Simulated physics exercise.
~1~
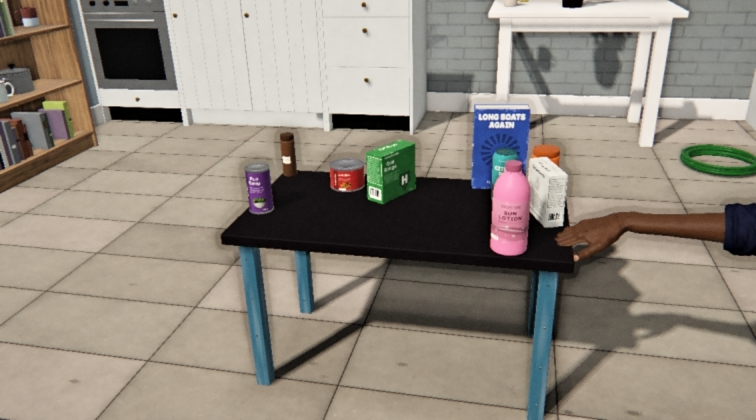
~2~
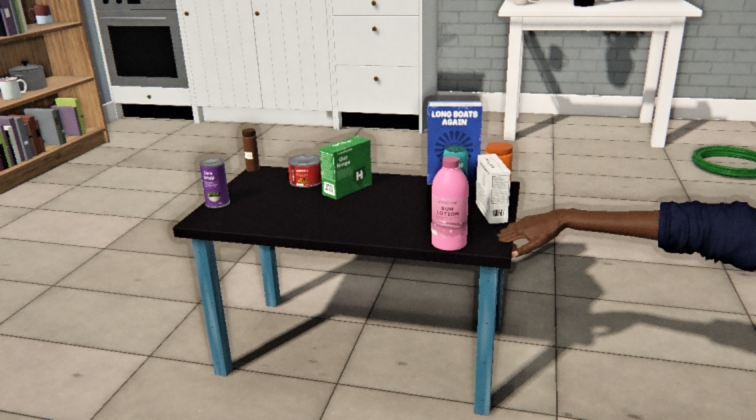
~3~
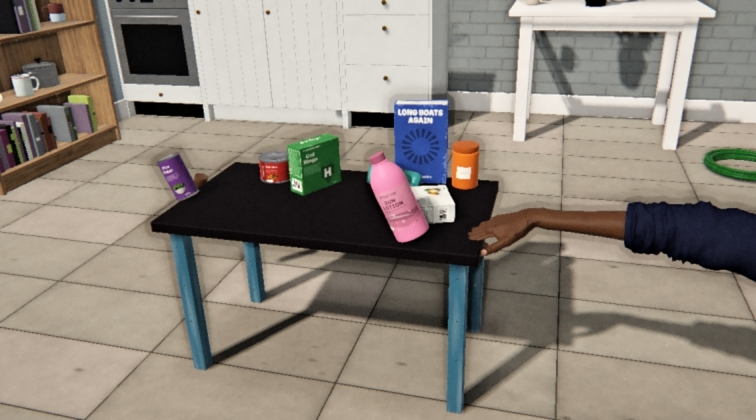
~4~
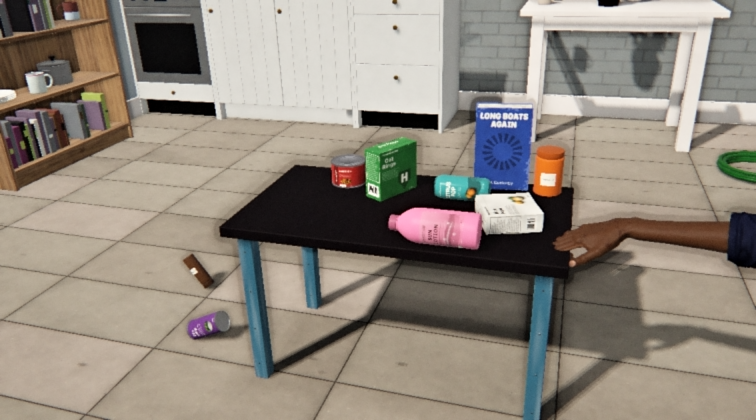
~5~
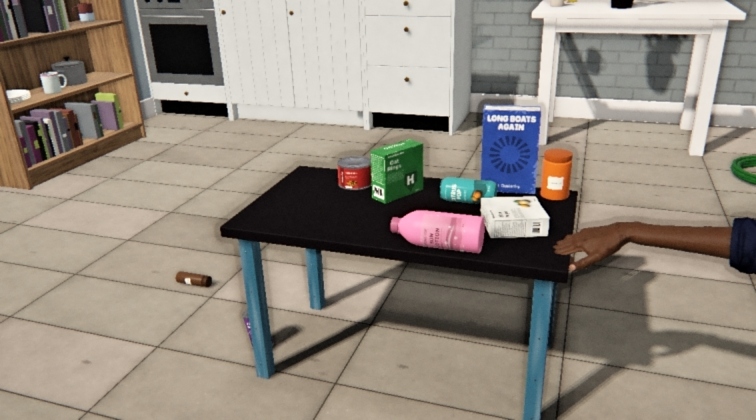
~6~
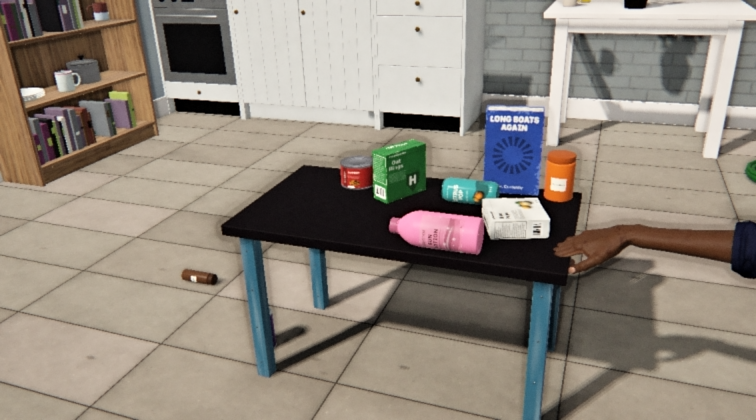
A jolted black table tips five items, and the brown shaker and purple tin fall off.
